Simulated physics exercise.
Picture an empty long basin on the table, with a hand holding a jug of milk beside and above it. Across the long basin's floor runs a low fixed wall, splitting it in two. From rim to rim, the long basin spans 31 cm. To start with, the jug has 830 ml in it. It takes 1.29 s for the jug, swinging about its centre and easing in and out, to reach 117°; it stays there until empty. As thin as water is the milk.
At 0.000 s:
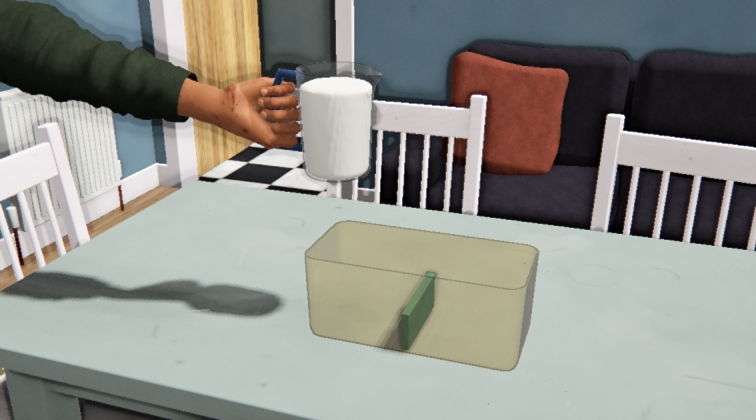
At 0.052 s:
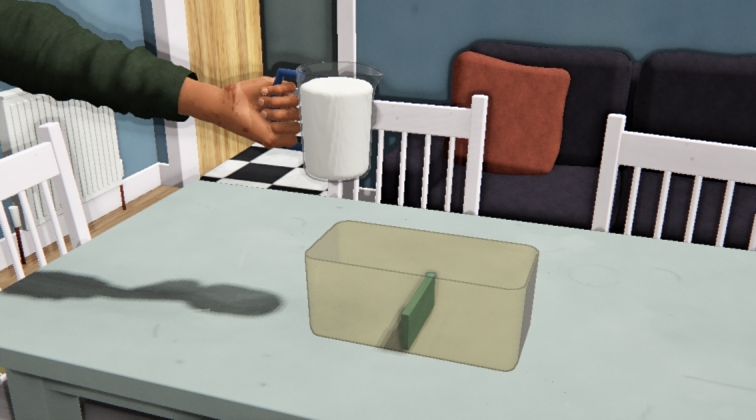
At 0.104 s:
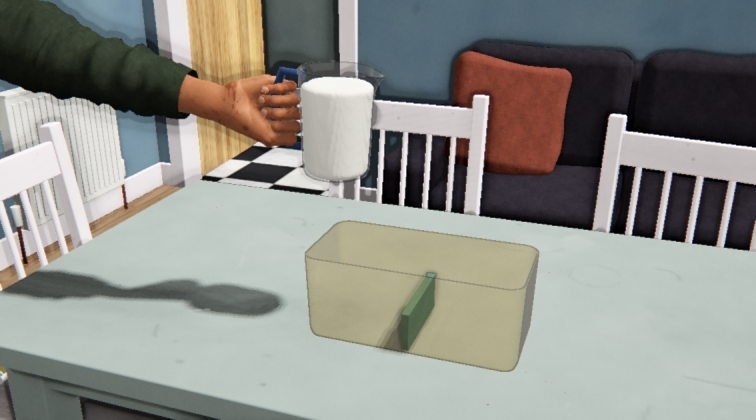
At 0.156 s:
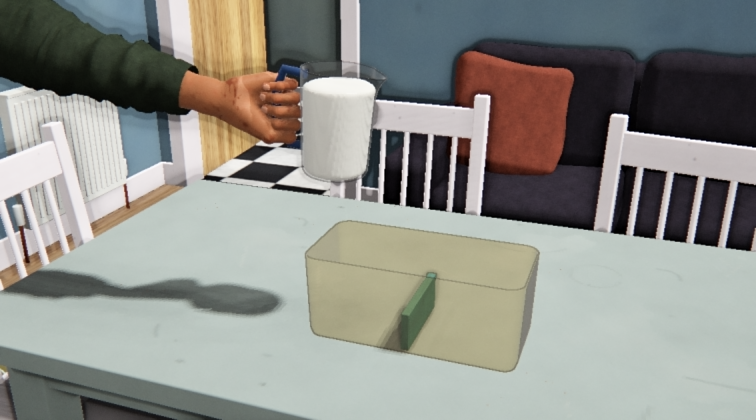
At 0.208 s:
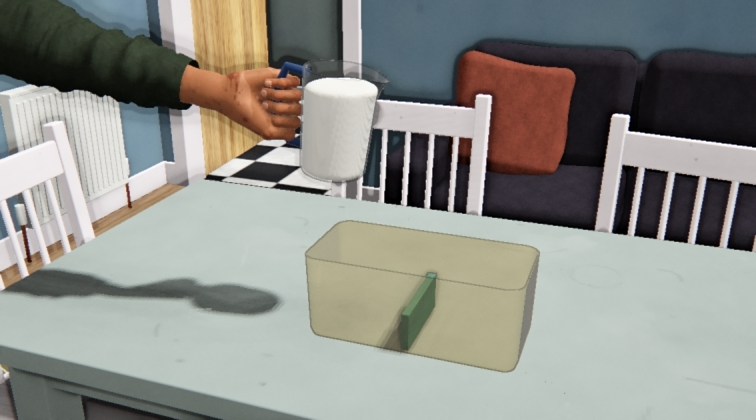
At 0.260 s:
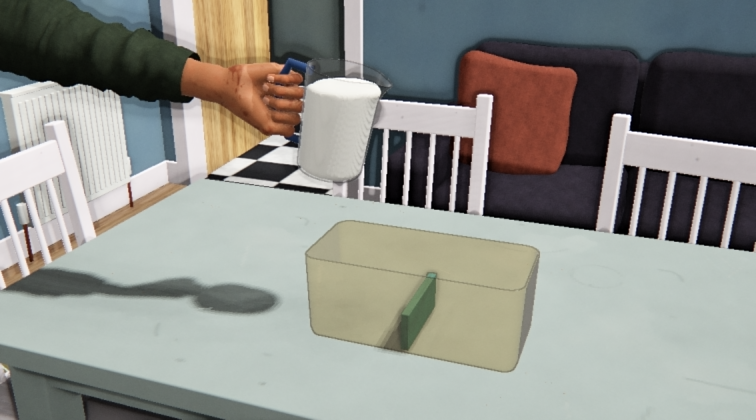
A hand in a dark green sleeve, reaching in from the left, holds a clear jug of white milk above a pale table in a home dining area, seen from slightly above. Below it sits an empty, see-through yellowish basin with a low green wall across its middle, before white chairs and a dark sofa with a rust cushion. The jug starts upright and slowly leans slightly rightward.
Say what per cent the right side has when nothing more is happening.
It has about 85 per cent.
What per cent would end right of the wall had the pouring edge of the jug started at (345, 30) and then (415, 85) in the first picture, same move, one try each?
Result: 50 per cent, then 95 per cent.
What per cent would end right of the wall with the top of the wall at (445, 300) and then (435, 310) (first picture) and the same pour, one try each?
Respectively 45 and 65 %.
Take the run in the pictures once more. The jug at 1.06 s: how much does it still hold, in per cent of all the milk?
What remains is about 26 percent of it all.
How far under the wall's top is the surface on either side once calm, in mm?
Left about 52 mm, while the right is about 22 mm.
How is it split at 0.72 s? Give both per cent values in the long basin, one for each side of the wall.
About 0 left, 3 right.
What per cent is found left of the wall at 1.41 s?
12 %.
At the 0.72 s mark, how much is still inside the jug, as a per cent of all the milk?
About 82 per cent.
By 0.72 s the tilt is 69° and 83 per cent is still to pour, 0 is left of the wall and 3 right of it.
By 1.06 s the tilt is 108° and 25 per cent is still to pour, 1 is left of the wall and 50 right of it.
By 1.41 s the tilt is 117° and 0 per cent is still to pour, 13 is left of the wall and 85 right of it.
By 1.79 s the tilt is 117° and 0 per cent is still to pour, 13 is left of the wall and 85 right of it.
At rest 13 per cent lies left of the wall, 85 right of it and 1 outside.
